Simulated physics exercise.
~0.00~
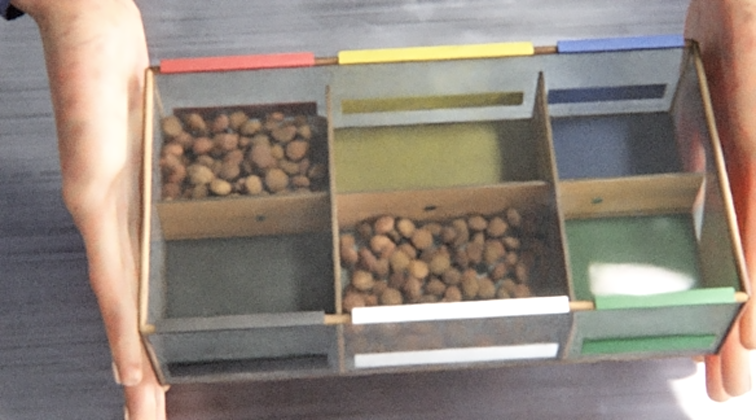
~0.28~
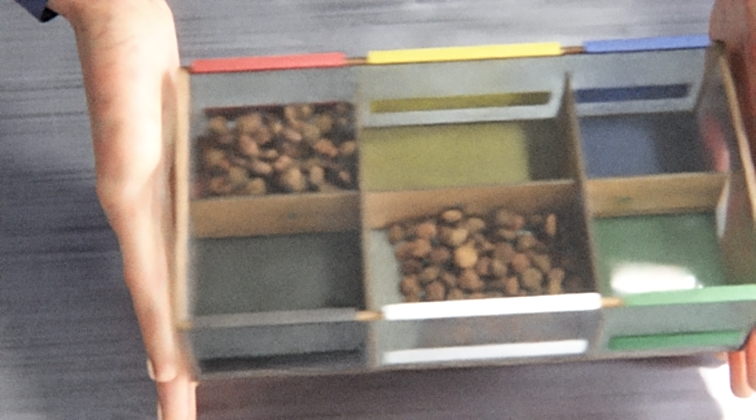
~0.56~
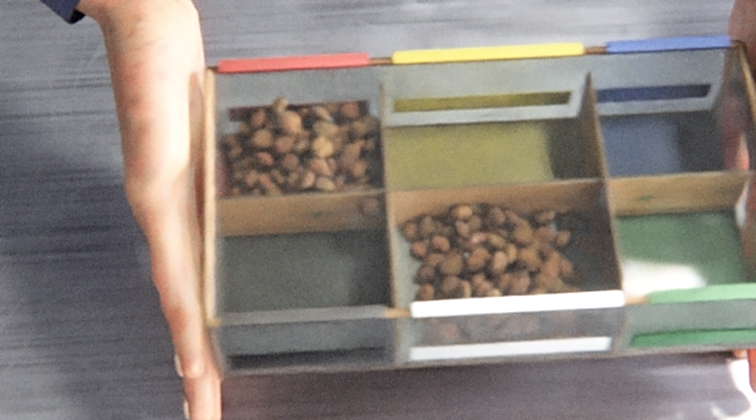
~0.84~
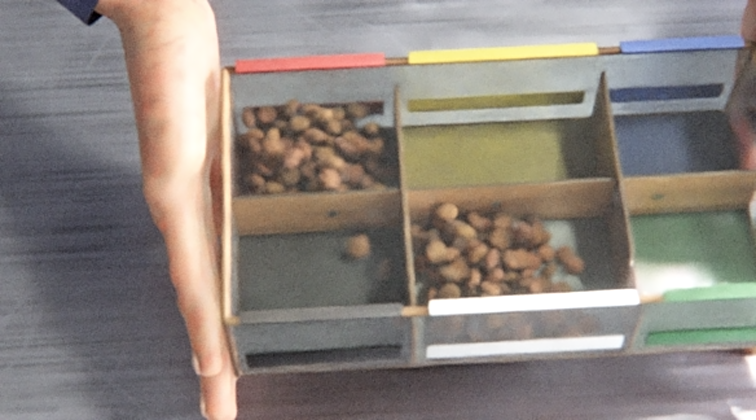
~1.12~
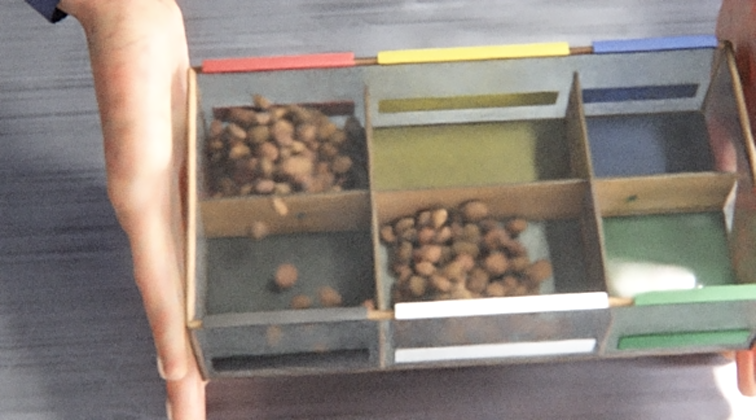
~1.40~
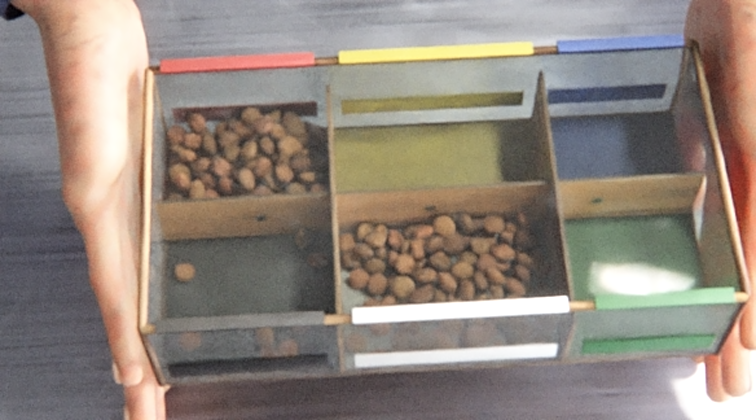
A shallow box with a clear lid and six compartments, seen from above over a grey, streaked surface, is held at both ends by two hands. Red, yellow and blue strips mark its far edge, with black, white and green along the near edge. Brown kibble fills the red and white compartments. The hands slide the box to the right, and the pieces jostle and heap up. A few hop into the black compartment as the box swings back left. It ends where it began, with most kibble still in red and white.
